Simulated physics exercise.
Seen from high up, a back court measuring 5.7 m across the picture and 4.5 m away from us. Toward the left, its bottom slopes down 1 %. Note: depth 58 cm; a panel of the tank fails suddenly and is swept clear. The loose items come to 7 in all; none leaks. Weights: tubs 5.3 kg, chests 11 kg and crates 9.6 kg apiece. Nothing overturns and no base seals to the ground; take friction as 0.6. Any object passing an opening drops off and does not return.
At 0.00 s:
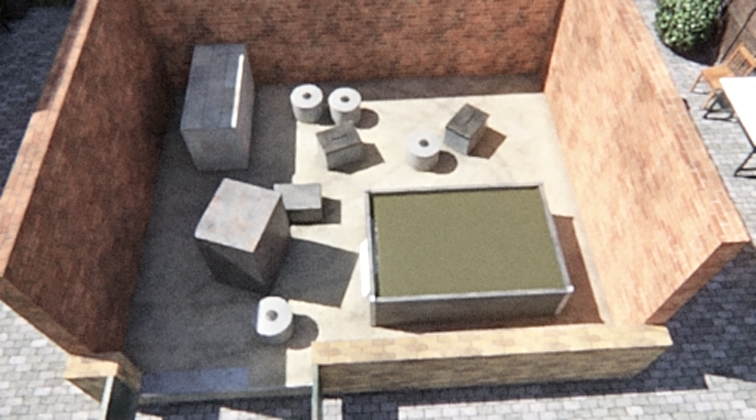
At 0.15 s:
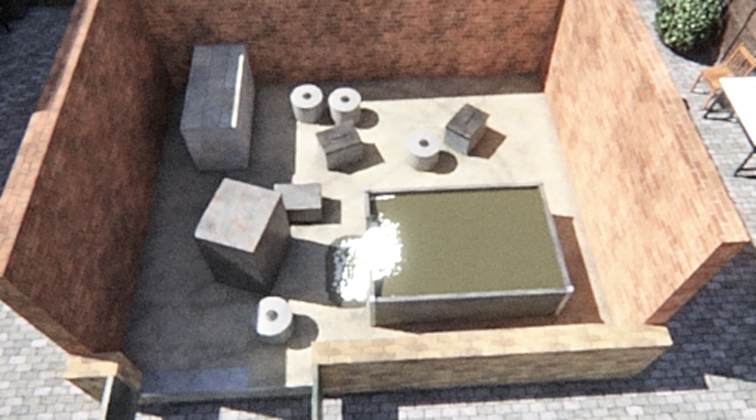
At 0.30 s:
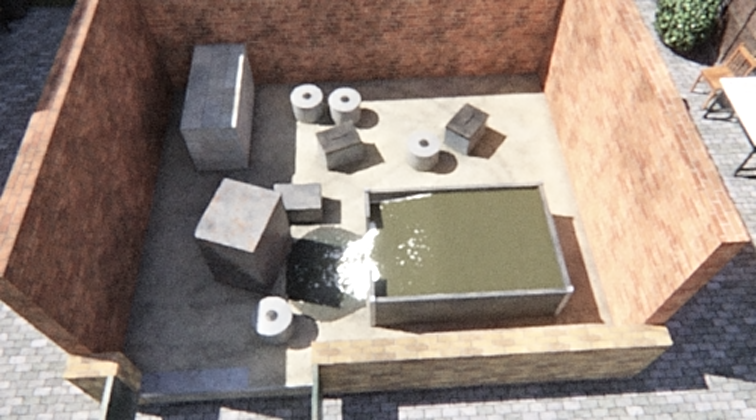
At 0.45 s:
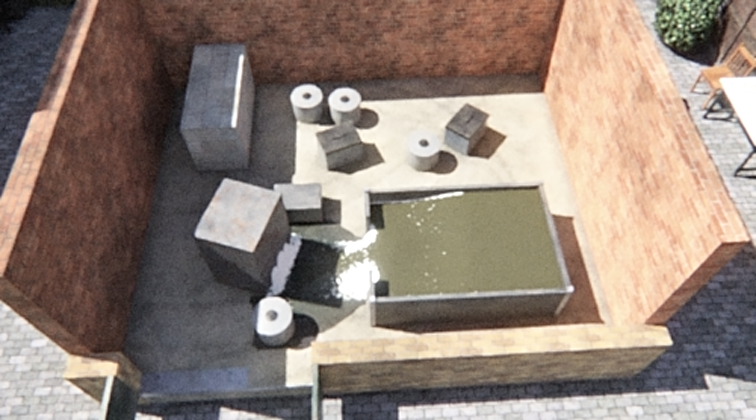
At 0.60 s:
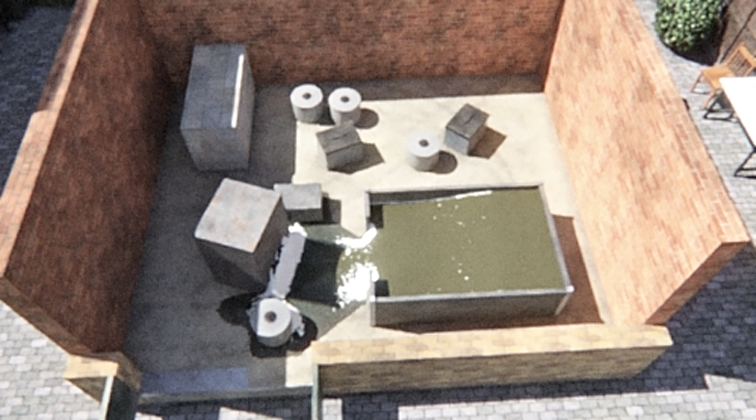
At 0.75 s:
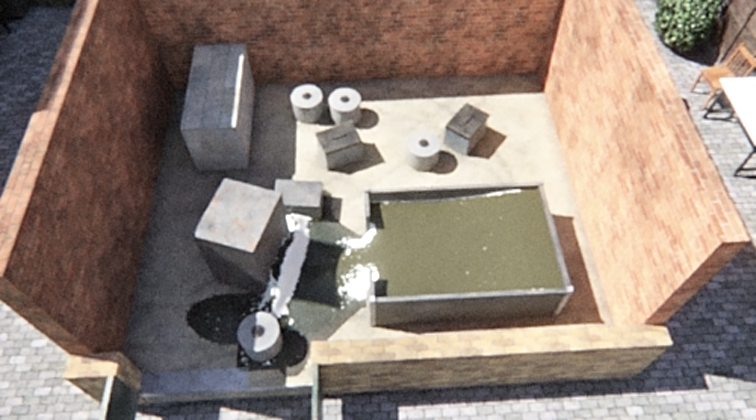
Murky green water bursting from the left side of a tank in a brick-walled yard, spreading around blocks and nudging a pale tub.
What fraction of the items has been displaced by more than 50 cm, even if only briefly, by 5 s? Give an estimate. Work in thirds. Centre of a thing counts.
The way it's going, it will be the middle band.
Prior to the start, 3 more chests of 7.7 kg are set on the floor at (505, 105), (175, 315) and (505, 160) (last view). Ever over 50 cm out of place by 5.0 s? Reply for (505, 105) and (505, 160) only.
Within it, Within it.
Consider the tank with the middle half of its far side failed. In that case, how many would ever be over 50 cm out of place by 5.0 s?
The answer then is 6.
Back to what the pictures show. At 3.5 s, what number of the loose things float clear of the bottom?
2.
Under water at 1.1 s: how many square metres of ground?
Flooded: Near 8.0 m2.
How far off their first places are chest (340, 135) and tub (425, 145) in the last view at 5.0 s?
Shifts in order: 5 cm; 0 cm.
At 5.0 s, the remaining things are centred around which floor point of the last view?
It works out to somewhere near (391, 128) on the floor.
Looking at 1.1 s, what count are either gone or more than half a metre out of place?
1.
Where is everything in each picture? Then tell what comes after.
In the first frame, a tub at (272, 316) rests on the ground; a crate at (298, 196) rests on the ground; water covers 2.9 m2; 0 of 7 have shifted.
In the second frame, a tub at (272, 316), on the bottom; a crate at (298, 196), on the bottom; water covers 3.3 m2; 0 of 7 have shifted.
In the third frame, a tub at (272, 316), on the bottom; a crate at (298, 196) rests on the ground; water covers 3.9 m2; 0 of 7 have shifted.
In the fourth frame, a tub at (272, 316), on the bottom; a crate at (298, 196) rests on the ground; 4.4 m2 under water; 0 of 7 have shifted.
In the fifth frame, a tub at (271, 317) rests on the ground; a crate at (298, 196), on the bottom; water covers 4.7 m2; 0 of 7 have shifted.
In the sixth frame, a tub at (258, 331) rests on the ground, 23 cm from its start; a crate at (298, 193) rests on the ground, 5 cm from its start; water covers 5.3 m2; 2 of 7 have shifted.
After 1.1 s 1 of 7 are over 50 cm from their spots; 0 afloat.
After 2.2 s 2 of 7 are over 50 cm from their spots; 0 afloat.
After 3.5 s 2 of 7 are over 50 cm from their spots; 2 afloat.
After 5.0 s 3 of 7 are over 50 cm from their spots, and 3 have been at some point; 1 afloat.
